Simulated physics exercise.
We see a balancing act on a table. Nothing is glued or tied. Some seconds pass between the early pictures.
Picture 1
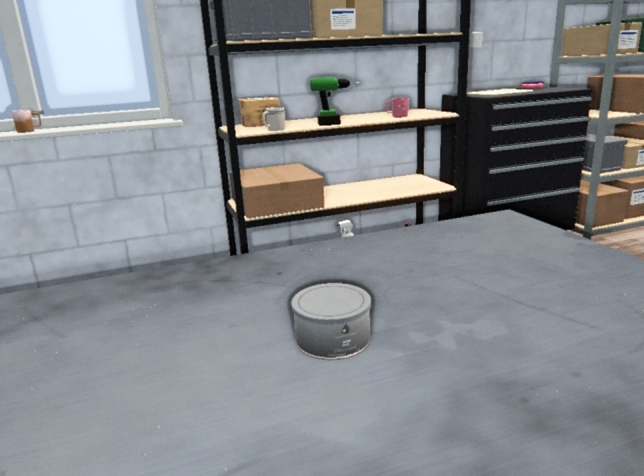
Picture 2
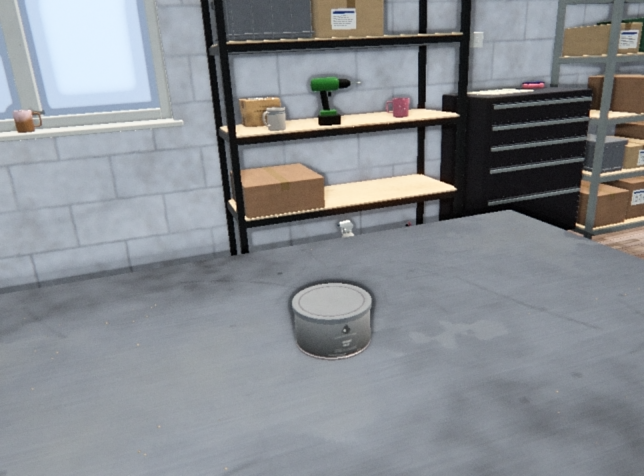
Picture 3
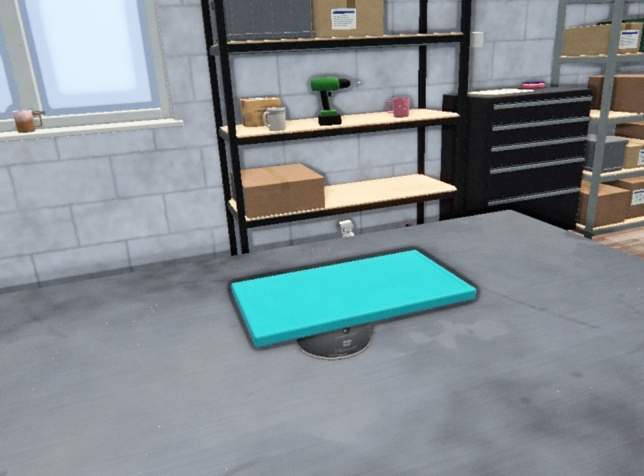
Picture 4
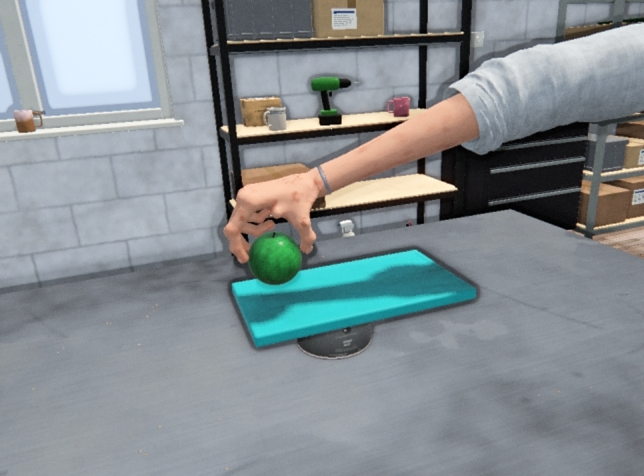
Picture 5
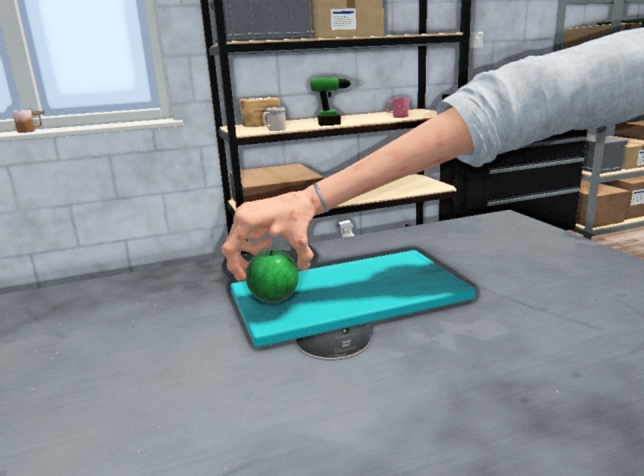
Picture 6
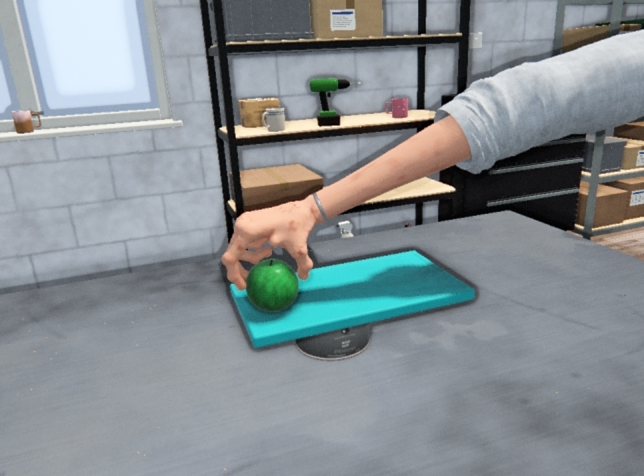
A turquoise board appears atop a grey tub, and a hand lowers a green apple onto its left end.
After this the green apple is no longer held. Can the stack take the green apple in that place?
Here the stack stays up.
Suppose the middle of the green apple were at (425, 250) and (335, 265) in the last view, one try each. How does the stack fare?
First try: It comes apart; second try: It keeps its balance.
Then, 0.30 s later than the last frame, all is still.
Then, 0.70 s later than the last frame, green apple resting near (272, 286).
When it is over, all 3 as before. End places, in pixels of the last picture, green apple near (272, 286). The stack keeps its balance.
